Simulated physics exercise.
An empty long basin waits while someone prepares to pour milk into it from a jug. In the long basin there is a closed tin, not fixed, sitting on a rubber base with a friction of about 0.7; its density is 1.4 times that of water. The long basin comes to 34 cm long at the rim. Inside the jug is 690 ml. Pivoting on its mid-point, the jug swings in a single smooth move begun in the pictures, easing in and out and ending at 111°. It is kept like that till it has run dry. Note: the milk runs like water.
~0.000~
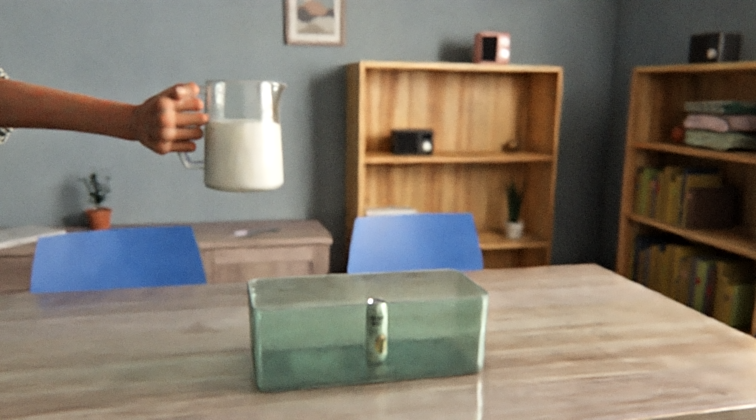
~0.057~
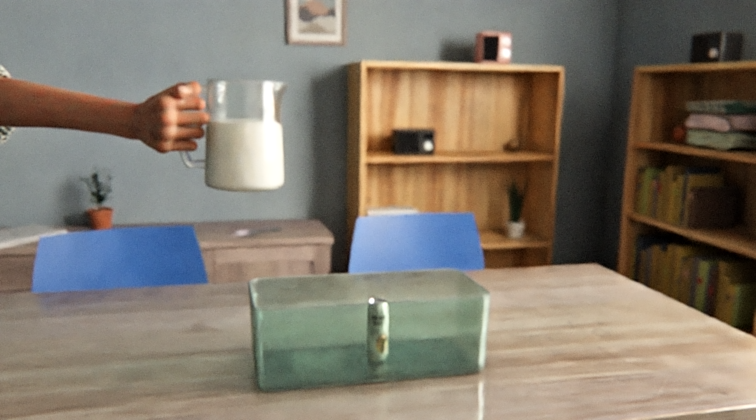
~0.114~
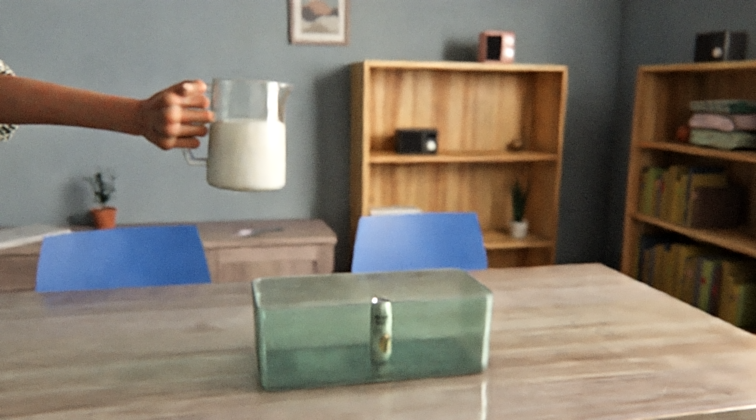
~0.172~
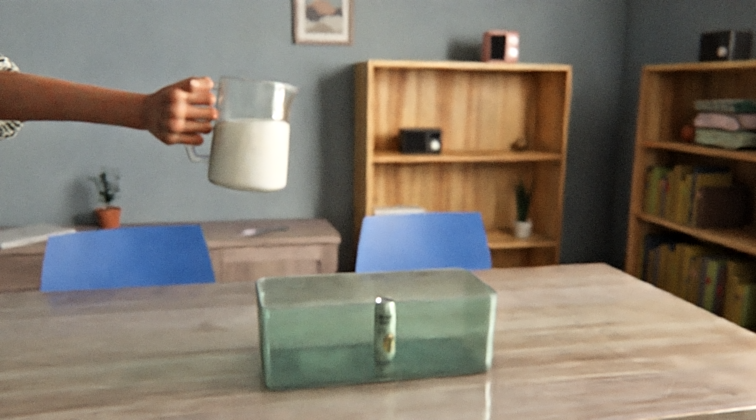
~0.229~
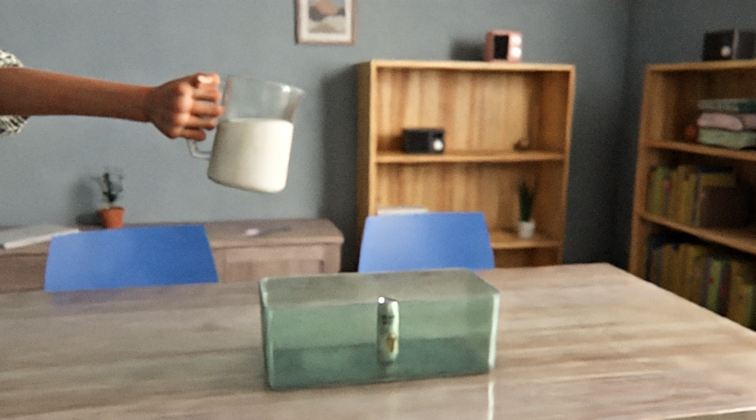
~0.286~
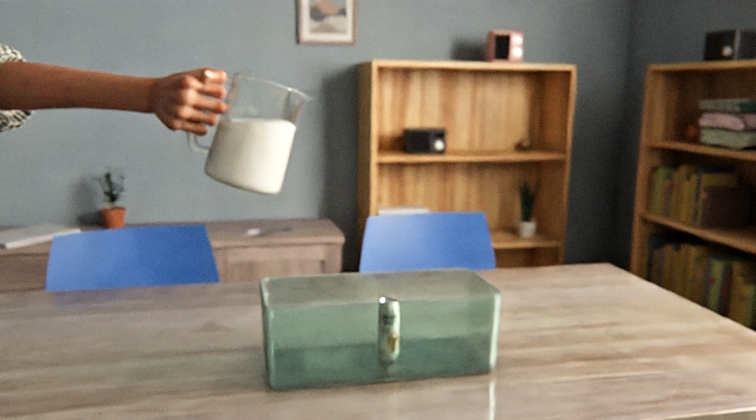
In a room with bookshelves, a hand slowly tilts a milk jug rightward above a basin.
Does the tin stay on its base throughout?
No, it goes down.
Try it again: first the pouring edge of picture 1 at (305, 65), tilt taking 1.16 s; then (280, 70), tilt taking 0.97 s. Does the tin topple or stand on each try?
In the first try it remains standing; in the second it remains standing.
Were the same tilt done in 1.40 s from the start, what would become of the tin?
Then the tin tumbles.
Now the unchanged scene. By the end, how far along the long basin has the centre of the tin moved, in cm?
The tin's middle ends up about 10.0 cm along the basin.
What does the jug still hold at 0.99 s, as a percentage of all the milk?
Close to 40 percent of the whole amount.
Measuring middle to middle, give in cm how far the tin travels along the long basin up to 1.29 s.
Close to 8 cm.
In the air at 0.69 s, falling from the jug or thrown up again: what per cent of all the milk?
Estimate: About 5 % of all of it.
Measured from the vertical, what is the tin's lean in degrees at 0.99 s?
Tilt: Around 0°.
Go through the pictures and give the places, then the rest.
In the first picture, it leans 0°; its right rim is at (287, 84); the milk meets the walls at (207, 123) and (277, 123); the long basin's rim runs from (250, 295) to (473, 283); the tin's top is at (376, 304).
In the second picture, it leans 1°; its right rim is at (289, 84); the milk meets the walls at (208, 122) and (278, 122).
In the third picture, it leans 3°; its right rim is at (294, 86); the milk meets the walls at (213, 122) and (282, 122).
In the fourth picture, it leans 6°; its right rim is at (300, 88); the milk meets the walls at (216, 123) and (286, 122).
In the fifth picture, it leans 11°; its right rim is at (307, 93); the milk meets the walls at (220, 123) and (290, 122).
In the sixth picture, it leans 17°; its right rim is at (312, 98); the milk meets the walls at (218, 127) and (293, 123).
After 0.69 s the tilt is 74° and 95 per cent is still to pour; the tin stands where it began.
After 0.99 s the tilt is 107° and 40 per cent is still to pour; the tin stands 1 cm from where it began.
After 1.29 s the tilt is 111° and 4 per cent is still to pour; the tin leans 52°.
After 1.63 s the tilt is 111° and 0 per cent is still to pour; the tin lies on its side.
In the end the tin lies on its side.
